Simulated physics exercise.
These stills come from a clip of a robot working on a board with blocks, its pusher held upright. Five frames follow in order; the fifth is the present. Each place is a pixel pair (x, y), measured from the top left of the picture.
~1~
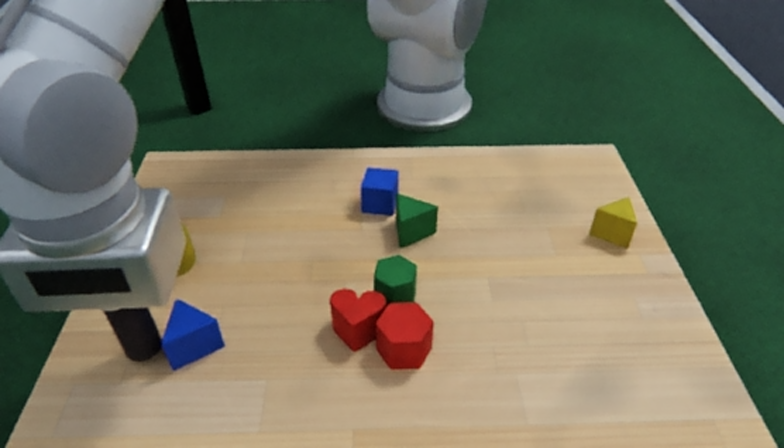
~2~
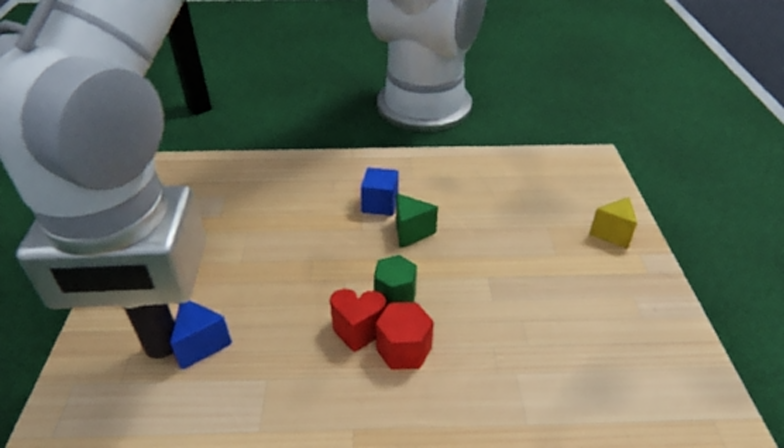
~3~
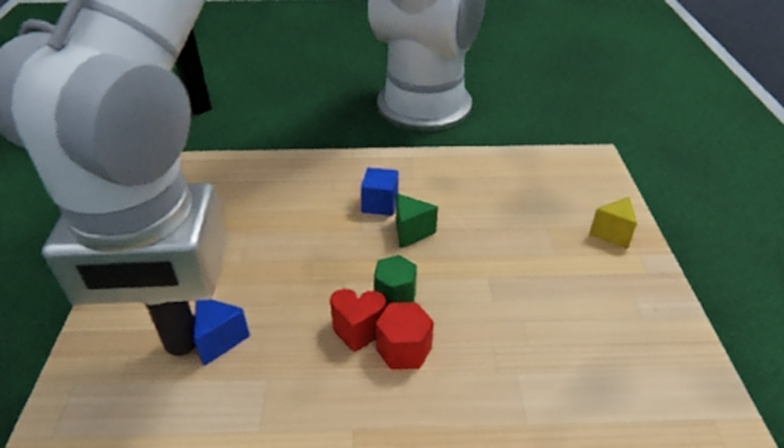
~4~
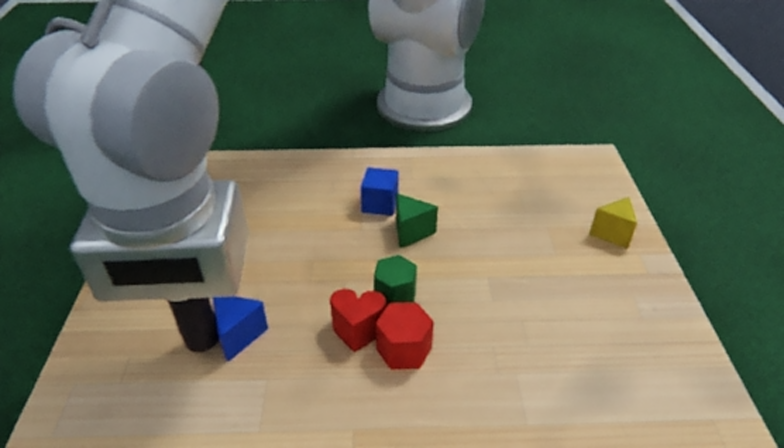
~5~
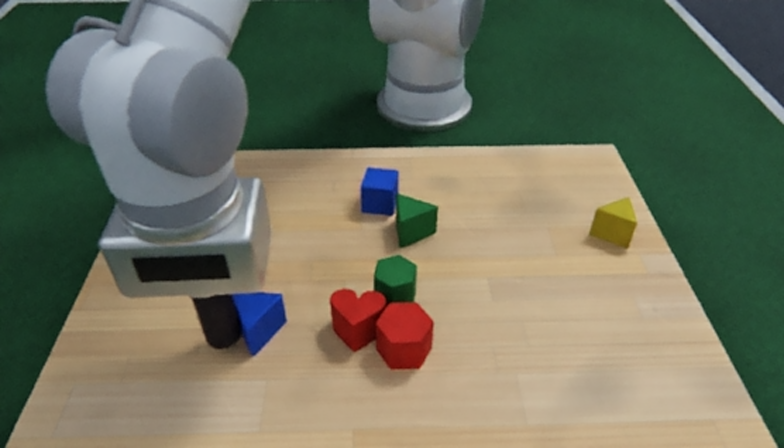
A robot arm pushes a blue triangle block a short way right across a wooden board.
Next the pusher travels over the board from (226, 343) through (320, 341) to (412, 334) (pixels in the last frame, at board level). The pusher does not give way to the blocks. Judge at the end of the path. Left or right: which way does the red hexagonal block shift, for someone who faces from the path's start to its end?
Goes right.
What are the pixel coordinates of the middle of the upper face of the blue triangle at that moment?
The middle of its upper face should be somewhere near (320, 283).
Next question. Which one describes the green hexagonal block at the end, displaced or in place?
In the end it has been moved.
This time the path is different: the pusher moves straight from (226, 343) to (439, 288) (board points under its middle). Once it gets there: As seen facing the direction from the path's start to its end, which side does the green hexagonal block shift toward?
Shifts left.
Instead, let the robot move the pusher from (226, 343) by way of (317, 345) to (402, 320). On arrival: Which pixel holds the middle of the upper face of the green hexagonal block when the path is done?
Around (420, 247).
The first path, step by step. One third of the way, pusher (287, 334); blue triangle (309, 293), turned 35° anticlockwise.
Two thirds of the way, pusher (352, 331); blue triangle (320, 283), turned 55° anticlockwise; red heart-shaped block (382, 293); green hexagonal block (400, 265), turned 15° anticlockwise; red hexagonal block (412, 323), turned 25° clockwise.
At the end, pusher (413, 326); blue triangle (320, 283), turned 55° anticlockwise; red heart-shaped block (429, 281), turned 35° anticlockwise; green hexagonal block (410, 255), turned 60° anticlockwise; red hexagonal block (445, 333), turned 75° clockwise.
